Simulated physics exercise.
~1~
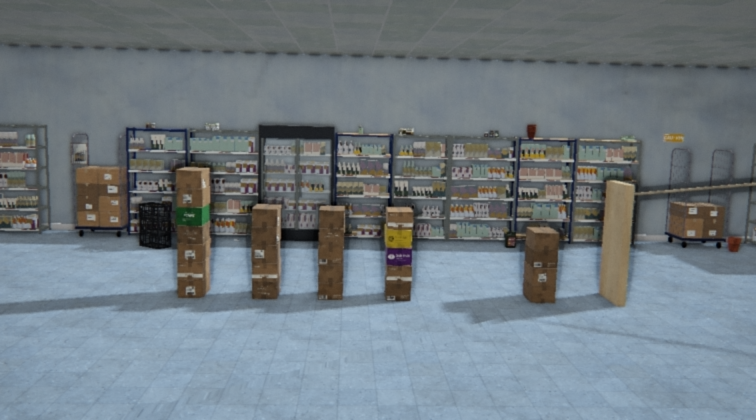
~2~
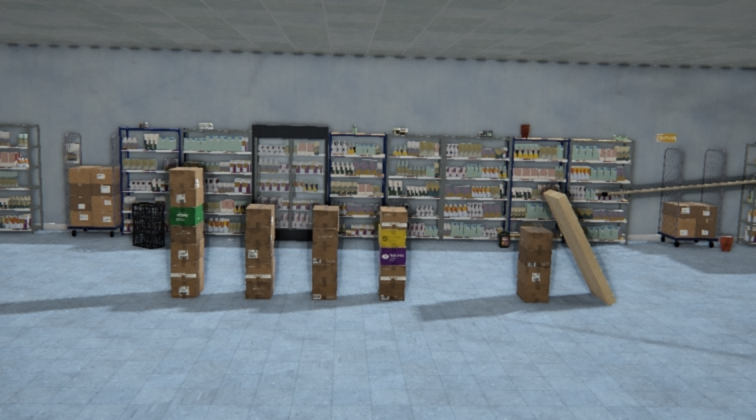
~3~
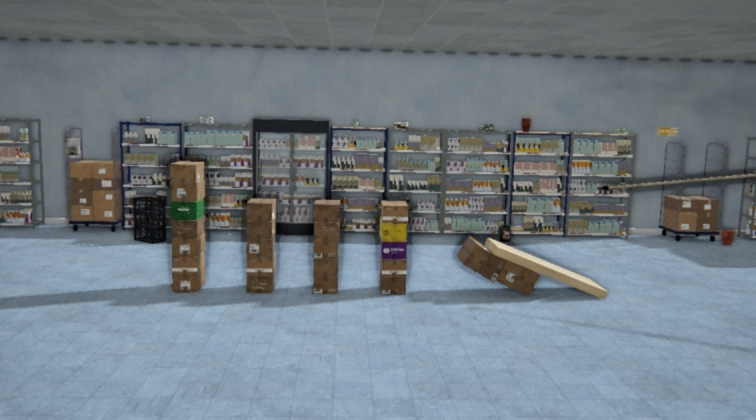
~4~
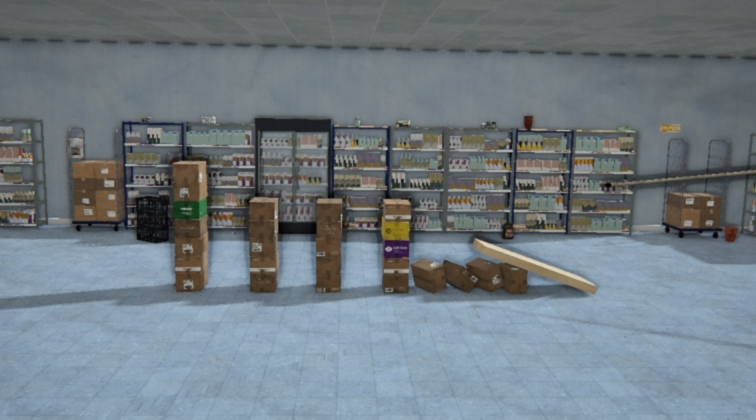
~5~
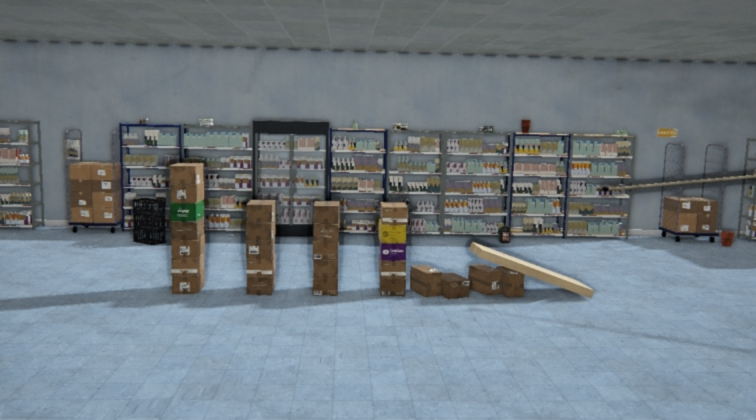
A tall pale board stands upright at the right end of a row of stacked brown cartons on a pale blue tiled floor, seen from the front by a slightly swaying camera. Stocked shelves and loaded trolleys line the grey wall behind, and a pole reaches in from the right. The board tips left onto the short stack beside it, which topples and spills its cartons along the floor towards the next column. The board comes to rest slanting low over them. The column with yellow and purple cartons stays standing, as do the three others, including the tall green-banded one at left.
